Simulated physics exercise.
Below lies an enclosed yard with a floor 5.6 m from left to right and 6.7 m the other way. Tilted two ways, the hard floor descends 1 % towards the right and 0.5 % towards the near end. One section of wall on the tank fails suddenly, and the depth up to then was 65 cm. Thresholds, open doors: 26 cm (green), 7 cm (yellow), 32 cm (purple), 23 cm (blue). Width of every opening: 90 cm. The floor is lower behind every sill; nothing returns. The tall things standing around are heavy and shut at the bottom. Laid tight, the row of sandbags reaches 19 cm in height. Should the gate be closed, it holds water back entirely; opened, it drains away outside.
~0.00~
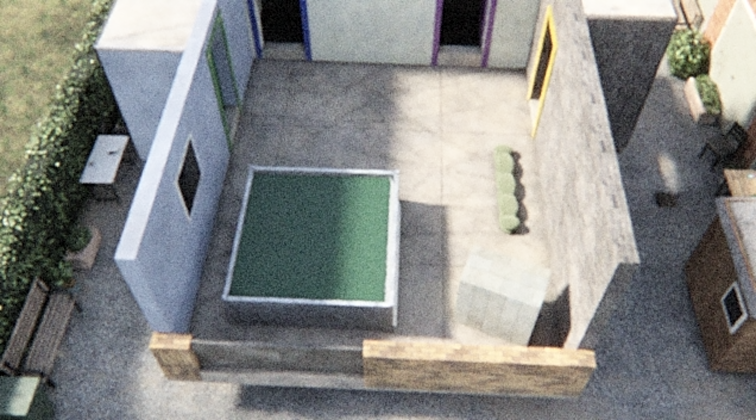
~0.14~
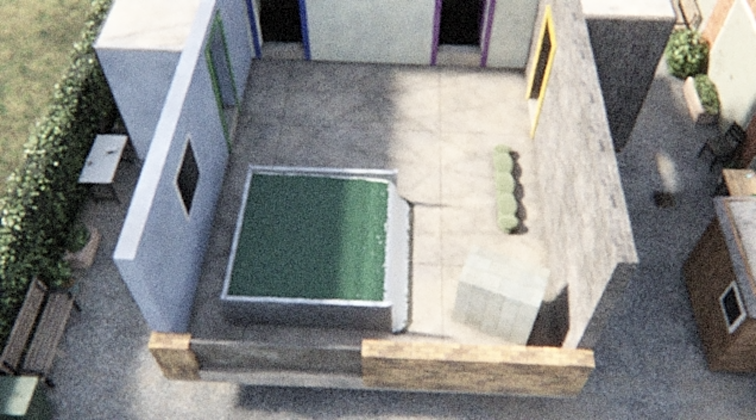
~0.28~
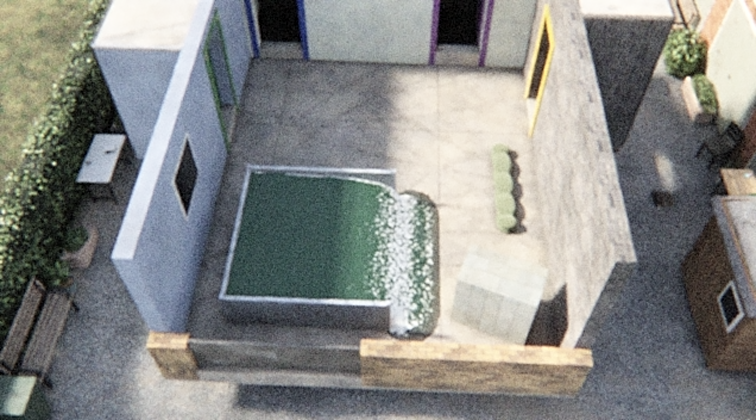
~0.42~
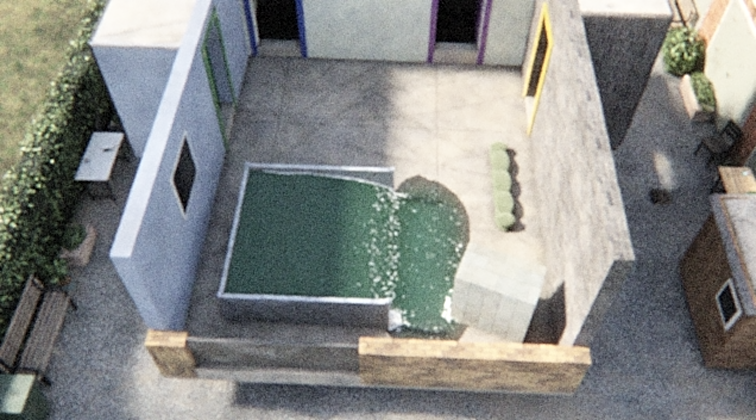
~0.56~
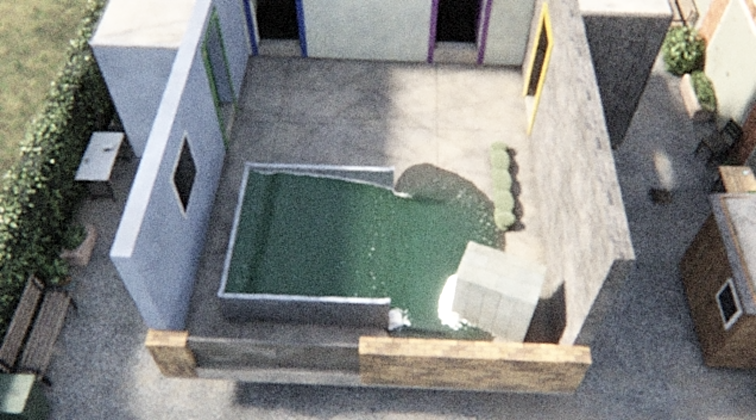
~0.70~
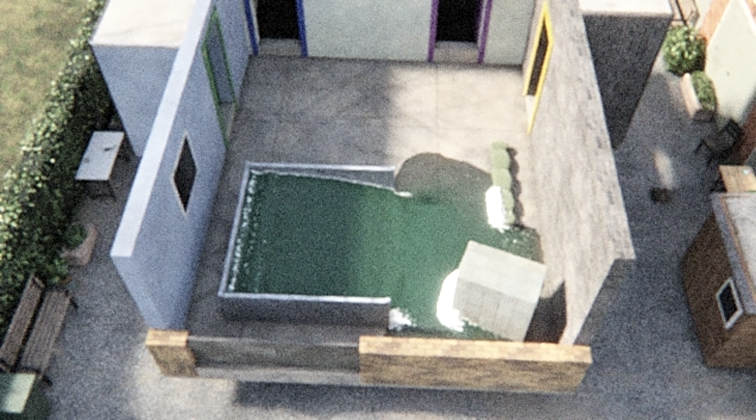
In a walled yard, green water bursts from a tank's right side and spreads around a pale block.
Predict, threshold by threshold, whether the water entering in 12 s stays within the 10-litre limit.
The green door remains within the limit. The yellow door breaks the limit. The purple door remains within the limit. The blue door remains within the limit.
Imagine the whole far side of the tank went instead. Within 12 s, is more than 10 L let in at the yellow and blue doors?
Compared with the limit, yellow is higher and blue is higher.
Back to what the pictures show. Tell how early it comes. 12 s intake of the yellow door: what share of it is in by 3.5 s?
I'd put it at about 5 per cent by that point.
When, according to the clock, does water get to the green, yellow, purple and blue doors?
Green = 5.5 s, yellow = 2.0 s, purple = 2.4 s, blue = 4.5 s.
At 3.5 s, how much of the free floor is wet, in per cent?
Close to 60 in a hundred.
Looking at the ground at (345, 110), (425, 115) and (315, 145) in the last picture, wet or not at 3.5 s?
Point 1: Unreached; point 2: Reached; point 3: Unreached.
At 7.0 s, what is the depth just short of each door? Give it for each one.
You'd see green at 14 cm, yellow at 15 cm, purple at 16 cm and blue at 14 cm.
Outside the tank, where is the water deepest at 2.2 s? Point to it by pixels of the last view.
You'll find it around (554, 325).
After 1.4 s water covers 30 % of the floor and is deepest (50 cm) near (543, 238); green door not reached, yellow door not reached, purple door not reached, blue door not reached.
After 2.2 s water covers 40 % of the floor and is deepest (60 cm) near (554, 325); green door not reached, yellow door 9 cm at the sill, 0 L in, purple door not reached, blue door not reached.
After 3.5 s water covers 60 % of the floor and is deepest (38 cm) near (559, 369); green door not reached, yellow door 10 cm at the sill, 7 L in, purple door 23 cm at the sill, 0 L in, blue door not reached.
After 7.0 s water covers 90 % of the floor and is deepest (26 cm) near (250, 55); green door 14 cm at the sill, 0 L in, yellow door 15 cm at the sill, 60 L in, purple door 16 cm at the sill, 0 L in, blue door 14 cm at the sill, 0 L in.
After 12.0 s water covers 95 % of the floor and is deepest (20 cm) near (558, 358); green door 9 cm at the sill, 0 L in, yellow door 11 cm at the sill, 133 L in, purple door 12 cm at the sill, 0 L in, blue door 5 cm at the sill, 0 L in.
